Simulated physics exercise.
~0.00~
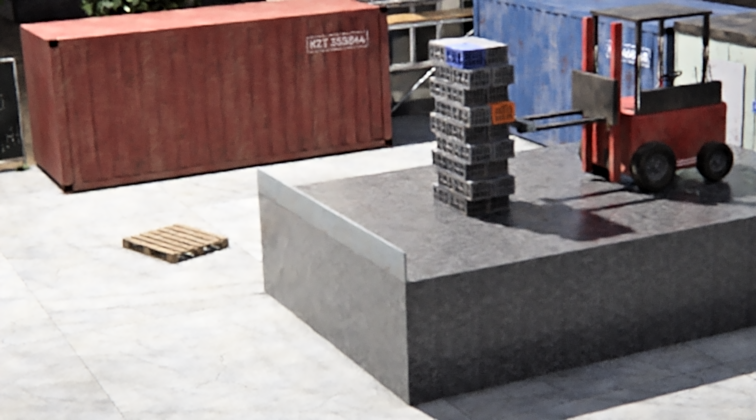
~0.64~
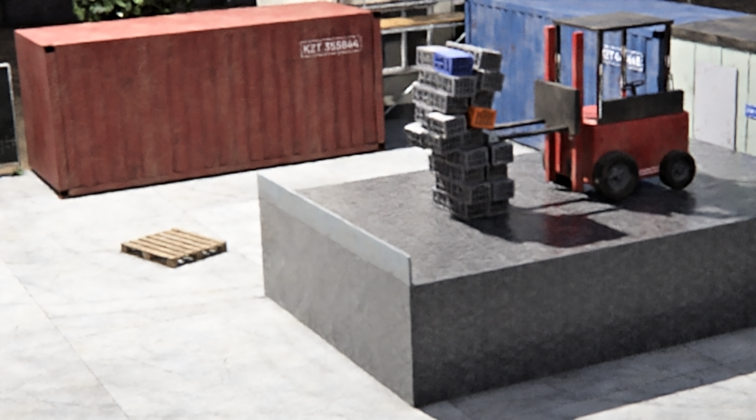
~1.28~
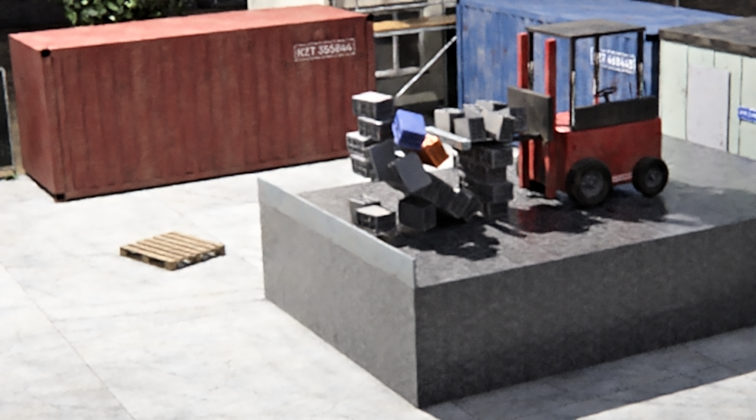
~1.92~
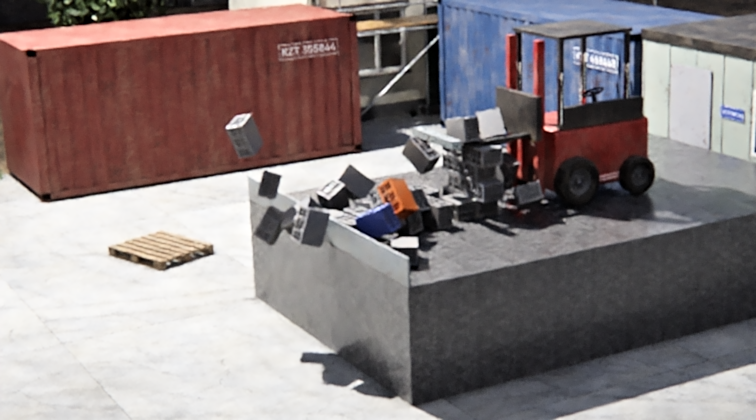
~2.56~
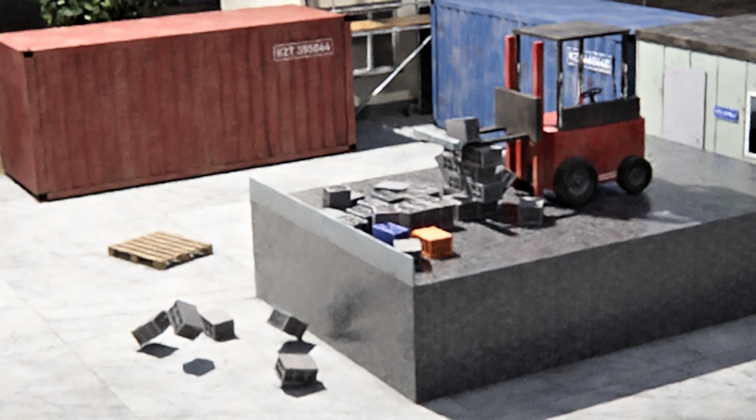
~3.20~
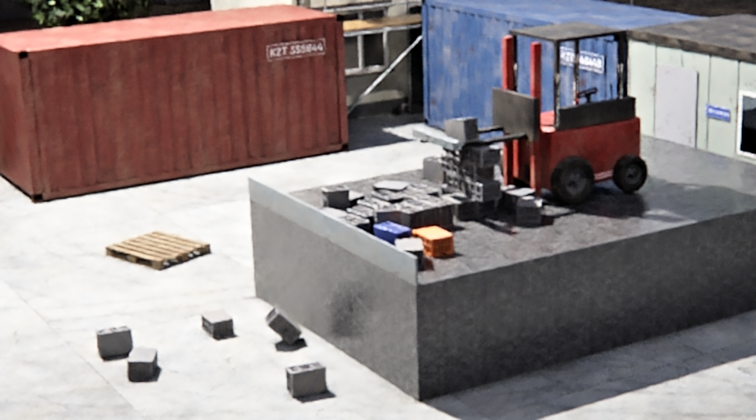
In a sunlit yard with shipping containers and a wooden pallet, a tall stack of dark crates stands on a raised deck, with a red forklift facing it from the right. The forklift moves left and pushes its beam into the stack, which bulges and leans. The upper crates, including a blue one and an orange one, topple toward the low board along the edge. Several tumble over it and drop to the pale ground. At the end, five lie scattered below, while the blue and orange crates rest among the pile behind the board and the forklift stands still.
